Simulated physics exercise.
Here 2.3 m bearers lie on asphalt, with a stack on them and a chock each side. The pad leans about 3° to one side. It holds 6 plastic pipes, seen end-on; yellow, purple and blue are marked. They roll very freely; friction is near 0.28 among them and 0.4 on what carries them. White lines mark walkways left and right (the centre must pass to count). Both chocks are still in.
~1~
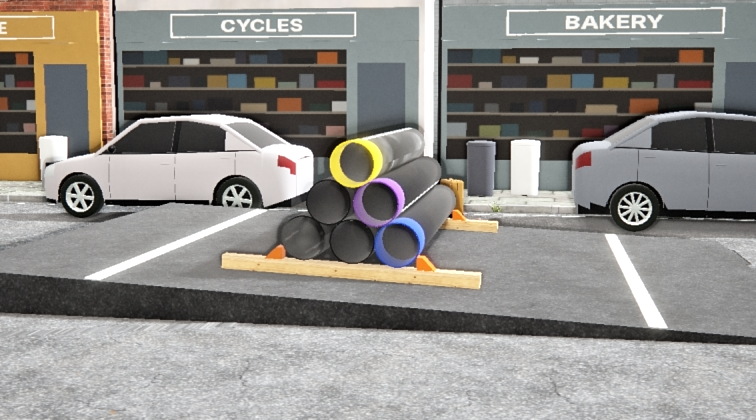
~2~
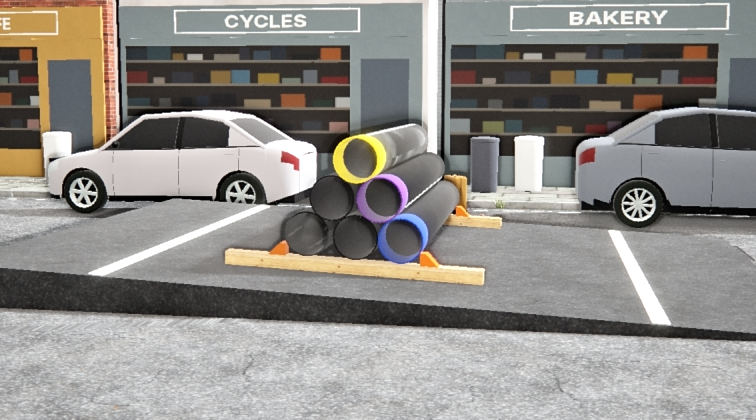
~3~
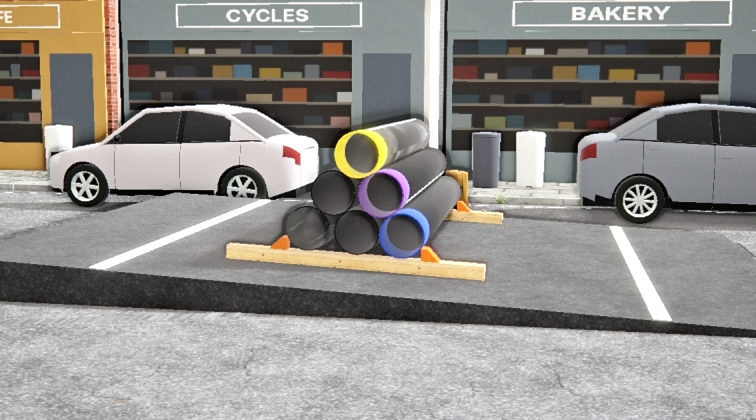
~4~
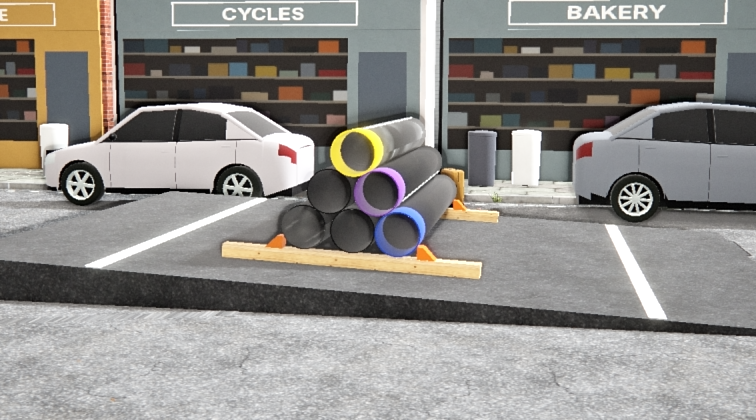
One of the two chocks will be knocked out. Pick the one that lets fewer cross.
The left-hand one loses fewer.
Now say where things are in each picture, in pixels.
In the first picture, yellow (353, 164), purple (376, 204), blue (397, 246); the pad slopes 3° down to the right; 3 of the 6 form the bottom row; at rest.
In the second picture, yellow (356, 160), purple (379, 200), blue (400, 242); nothing moves.
In the third picture, yellow (358, 155), purple (381, 195), blue (401, 237); both chocks in; lines at (135, 261) and (646, 303); nothing moves.
In the fourth picture, yellow (354, 153), purple (377, 194), blue (397, 235); at rest.
If it is the left, after 1.7 s, yellow is up on others, 95 cm from the bearers' left end; purple is up on others, 95 cm from the bearers' right end; blue is on the bearers, 75 cm from the bearers' right end; 0 over a line so far.
If it is the left, in the end, yellow is up on others, 95 cm from the bearers' left end; purple is up on others, 95 cm from the bearers' right end; blue is on the bearers, 75 cm from the bearers' right end; 1 over a line so far.
If it is the right, after 3.6 s, yellow is past the right line; purple is off the bearers, 85 cm short of the right line, rolling right; blue is past the right line; 2 over a line so far.
If it is the right, in the end, yellow is past the right line; purple is past the right line; blue is past the right line; 6 over a line so far.
